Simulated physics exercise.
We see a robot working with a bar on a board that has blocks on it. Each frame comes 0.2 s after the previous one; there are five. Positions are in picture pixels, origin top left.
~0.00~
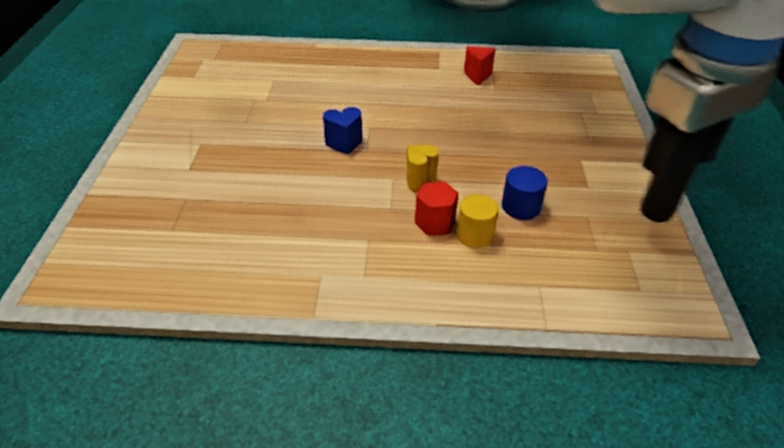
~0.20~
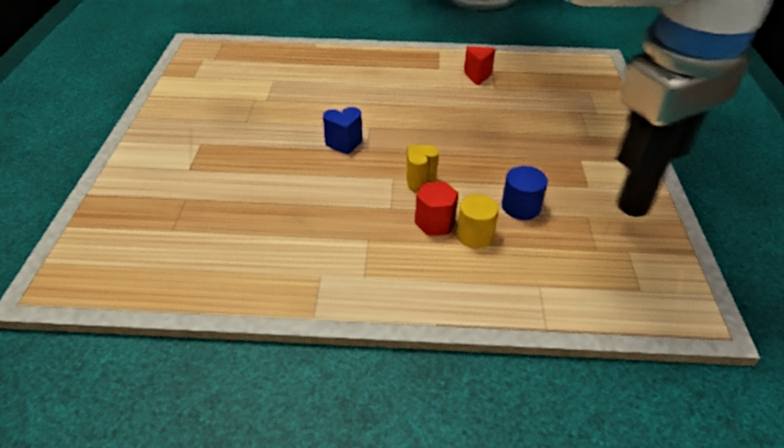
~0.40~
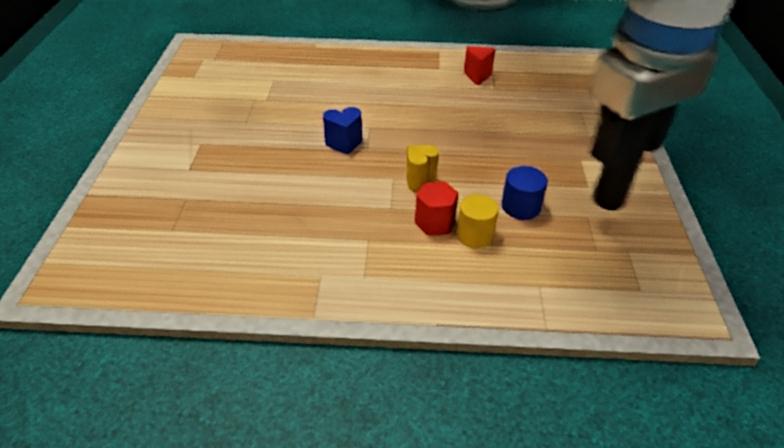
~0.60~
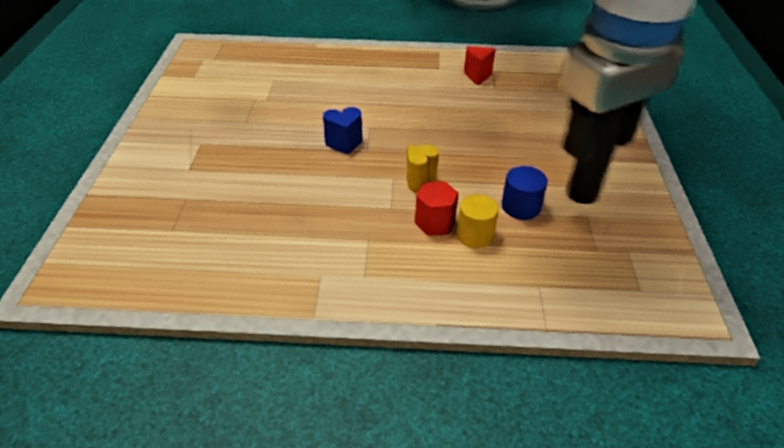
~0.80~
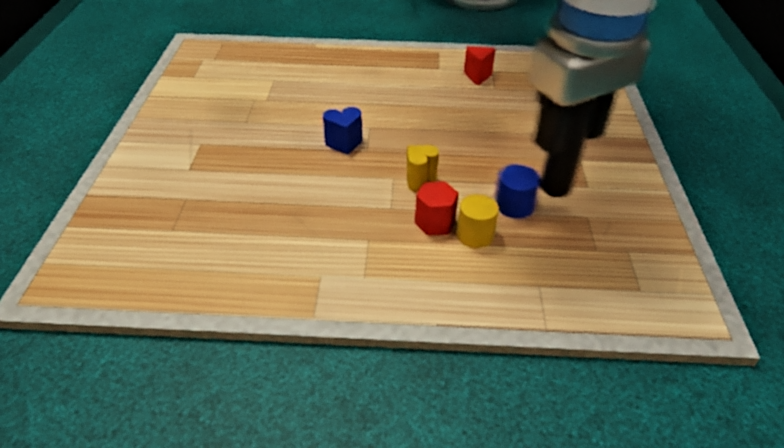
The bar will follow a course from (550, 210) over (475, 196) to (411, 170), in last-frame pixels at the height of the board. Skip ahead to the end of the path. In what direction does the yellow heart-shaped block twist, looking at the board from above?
In a top view, it turns clockwise.
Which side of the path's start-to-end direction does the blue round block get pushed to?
It slides leftward.
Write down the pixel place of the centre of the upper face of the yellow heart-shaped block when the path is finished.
My estimate: (380, 139).
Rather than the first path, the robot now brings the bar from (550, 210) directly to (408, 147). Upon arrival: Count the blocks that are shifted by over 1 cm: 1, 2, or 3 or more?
Number moved: 1.
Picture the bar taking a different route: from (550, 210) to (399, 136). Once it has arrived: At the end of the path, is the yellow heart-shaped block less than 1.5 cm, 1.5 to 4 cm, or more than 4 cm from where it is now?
It falls in the under 1.5 cm band.
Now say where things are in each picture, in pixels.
Bar tip (656, 213); block tops, yellow heart-shaped block (421, 153); red hexagonal block (438, 193); blue round block (527, 178), in the first picture.
Bar (633, 208); blocks unchanged, in the second picture.
Bar (608, 202); blocks unchanged, in the third picture.
Bar (582, 196); blocks unchanged, in the fourth picture.
Bar (555, 189); yellow heart-shaped block (421, 153); red hexagonal block (438, 193); blue round block (520, 177), in the fifth picture.
The first path, step by step. One third of the way, bar (502, 180); blue round block (467, 169).
Two thirds of the way, bar (453, 168); yellow heart-shaped block (403, 147), turned 20° clockwise; blue round block (419, 164).
At the end, bar (412, 150); yellow heart-shaped block (380, 139), turned 25° clockwise; red hexagonal block in place; blue round block (395, 161).
